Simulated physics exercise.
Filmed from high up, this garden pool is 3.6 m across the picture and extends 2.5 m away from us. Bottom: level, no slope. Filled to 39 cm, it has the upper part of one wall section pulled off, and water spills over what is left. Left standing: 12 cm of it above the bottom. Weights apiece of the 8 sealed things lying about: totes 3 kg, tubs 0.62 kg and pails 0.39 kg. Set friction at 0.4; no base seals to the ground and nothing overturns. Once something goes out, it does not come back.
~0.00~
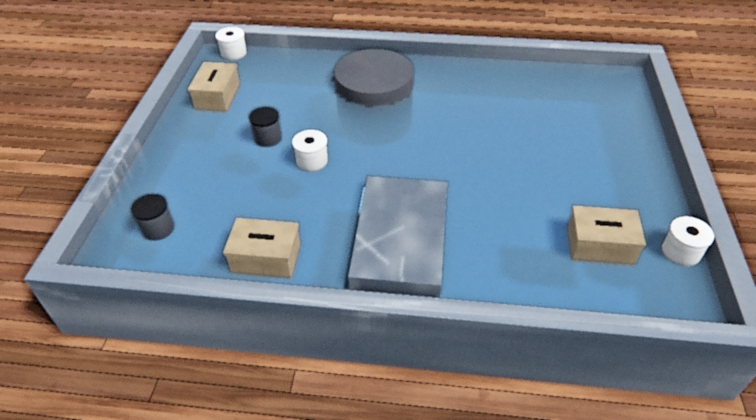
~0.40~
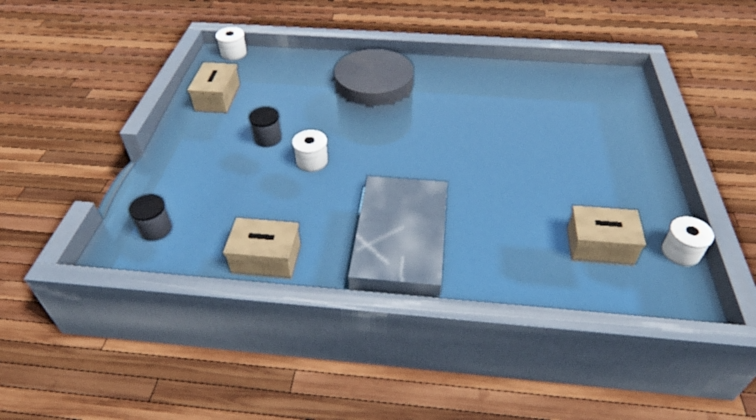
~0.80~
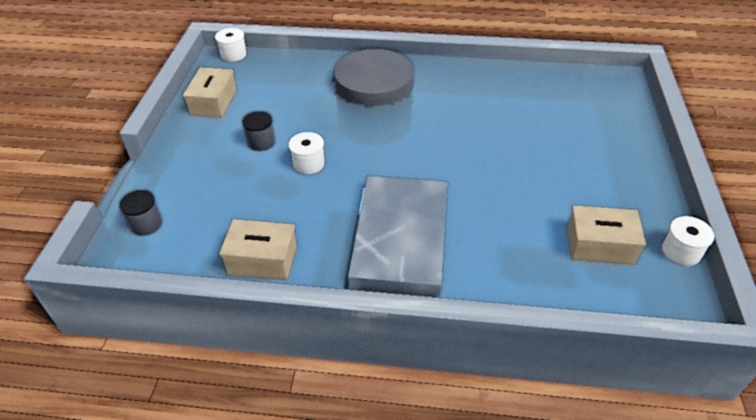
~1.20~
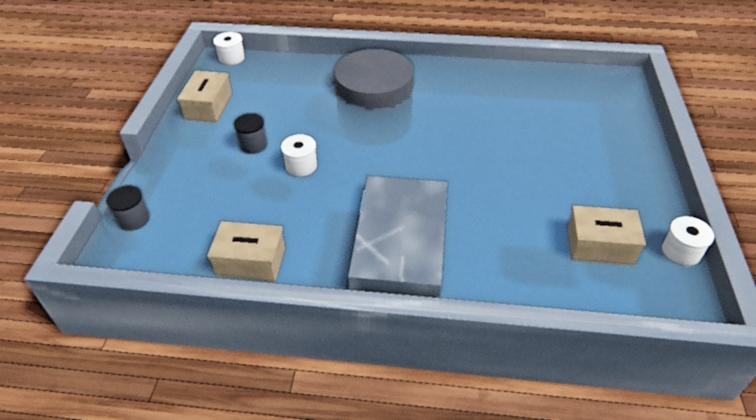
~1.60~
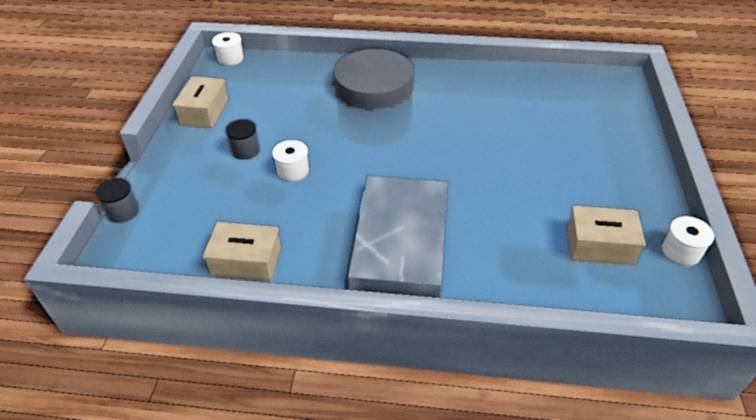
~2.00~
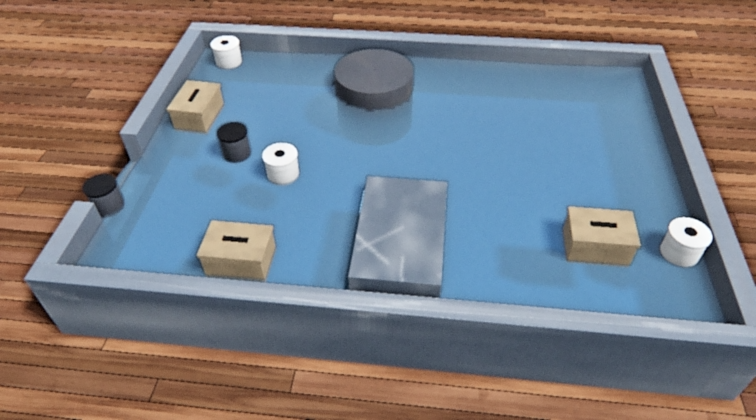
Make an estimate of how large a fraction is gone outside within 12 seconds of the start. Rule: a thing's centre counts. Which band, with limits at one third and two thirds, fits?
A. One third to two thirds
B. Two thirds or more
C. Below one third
A.
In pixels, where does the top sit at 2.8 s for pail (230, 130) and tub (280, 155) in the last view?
About (206, 134) for the first and (254, 157) for the second.
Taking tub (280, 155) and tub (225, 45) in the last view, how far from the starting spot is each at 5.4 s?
That comes to 80 cm for the first and 20 cm for the second.
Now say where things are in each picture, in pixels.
A pail at (149, 206) floats; a pail at (264, 116) floats; 39 cm deep round most things; 0 of 8 have shifted, in the first picture.
A pail at (147, 206) floats, 3 cm from its start; a pail at (264, 116), afloat; 39 cm deep round most things; 0 of 8 have shifted, in the second picture.
A pail at (137, 202) floats, 12 cm from its start; a pail at (257, 120) floats, 5 cm from its start; 37 cm deep round most things; 3 of 8 have shifted, in the third picture.
A pail at (124, 197) floats, 21 cm from its start; a pail at (249, 122), afloat, 11 cm from its start; 37 cm deep round most things; 5 of 8 have shifted, in the fourth picture.
A pail at (113, 189) floats, 32 cm from its start; a pail at (241, 129), afloat, 17 cm from its start; about 3060 L in view; 5 of 8 have shifted, in the fifth picture.
A pail at (99, 185), afloat, 48 cm from its start; a pail at (232, 131), afloat, 23 cm from its start; 35 cm deep round most things; 6 of 8 have shifted, in the sixth picture.
After 2.8 s 1 of 8 are out; 7 afloat.
After 5.4 s 2 of 8 are out; 6 afloat.
After 8.0 s 4 of 8 are out; 4 afloat.
After 12.0 s 4 of 8 are out; 4 afloat.
